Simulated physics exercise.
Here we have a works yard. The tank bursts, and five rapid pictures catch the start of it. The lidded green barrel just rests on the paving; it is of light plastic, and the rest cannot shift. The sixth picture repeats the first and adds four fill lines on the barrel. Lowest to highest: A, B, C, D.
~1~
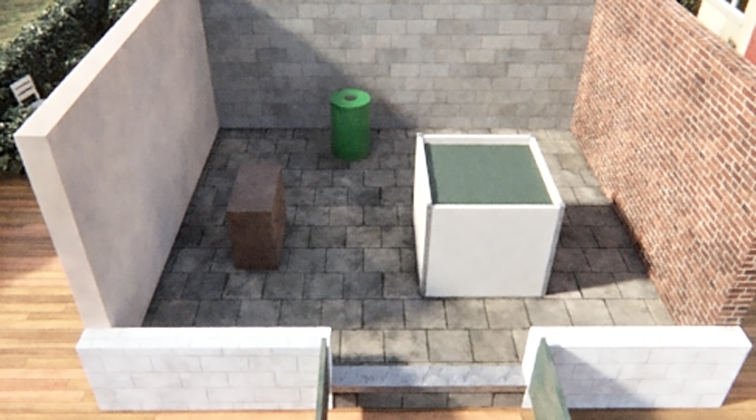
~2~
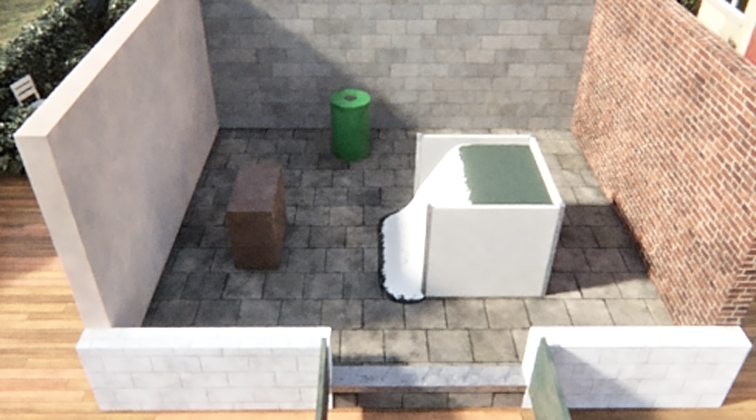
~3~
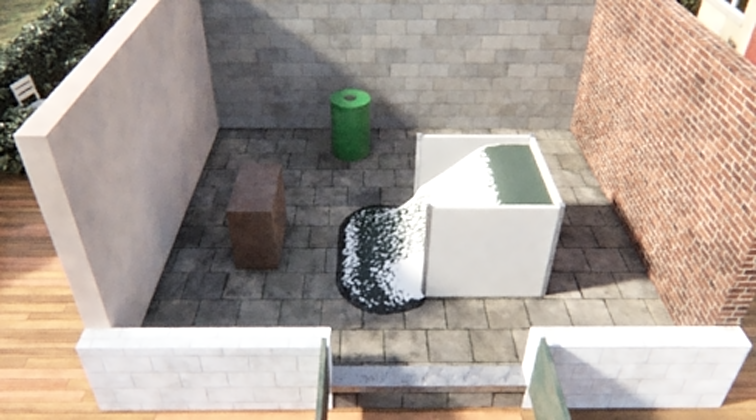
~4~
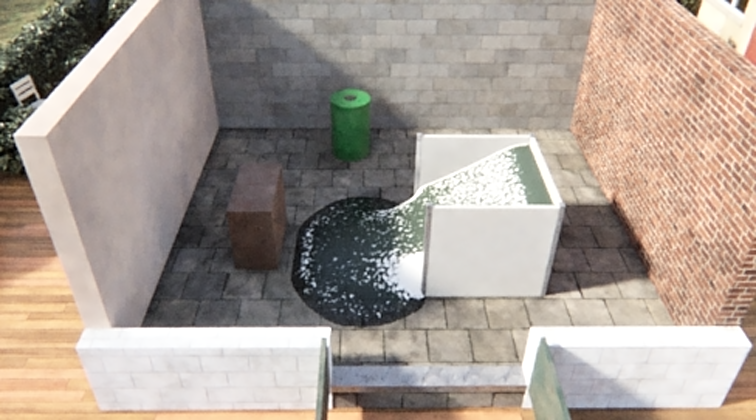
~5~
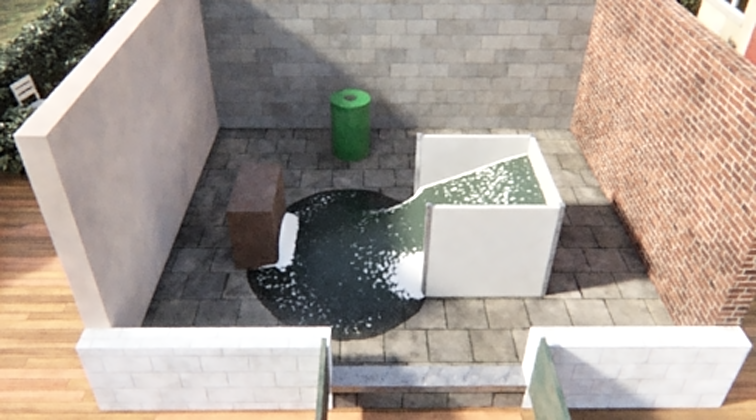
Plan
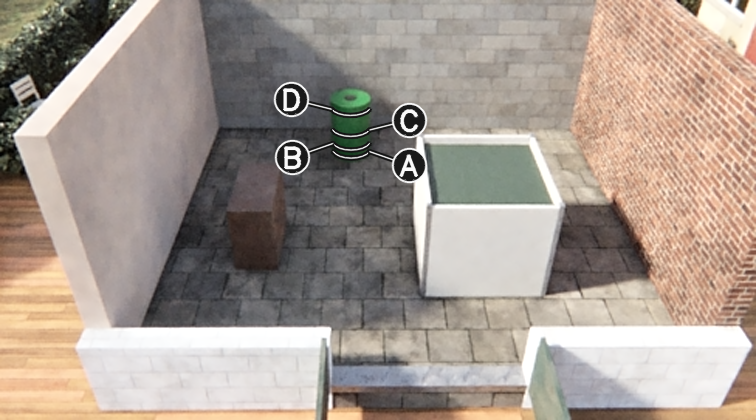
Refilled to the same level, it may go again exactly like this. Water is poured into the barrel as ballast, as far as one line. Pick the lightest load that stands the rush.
That is mark C.
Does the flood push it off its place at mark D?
No, that is safe.
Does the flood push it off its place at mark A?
Yes, that goes wrong.
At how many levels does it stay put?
Two of them.
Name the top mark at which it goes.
B.
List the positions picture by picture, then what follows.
In the first picture, lid of the green barrel at (350, 98); tank full, its middle at (484, 174); open gate at (431, 331).
In the second picture, 3 % of the ground wet, in view closest to the barrel at (392, 216).
In the third picture, 7 % of the ground wet, in view closest to the barrel at (376, 208).
In the fourth picture, 11 % of the ground wet, in view closest to the barrel at (357, 200).
In the fifth picture, lid of the green barrel at (350, 98); 16 % of the ground wet, in view closest to the barrel at (343, 192).
On the marked copy, A at (351, 158); B at (350, 150); C at (350, 136); D at (350, 115); from the bottom up A, B, C, D.
Choosing A, it is pushed about 6 times its own width away.
Choosing B, it is pushed about its own width away.
Choosing C, it does not move.
Choosing D, it does not move.
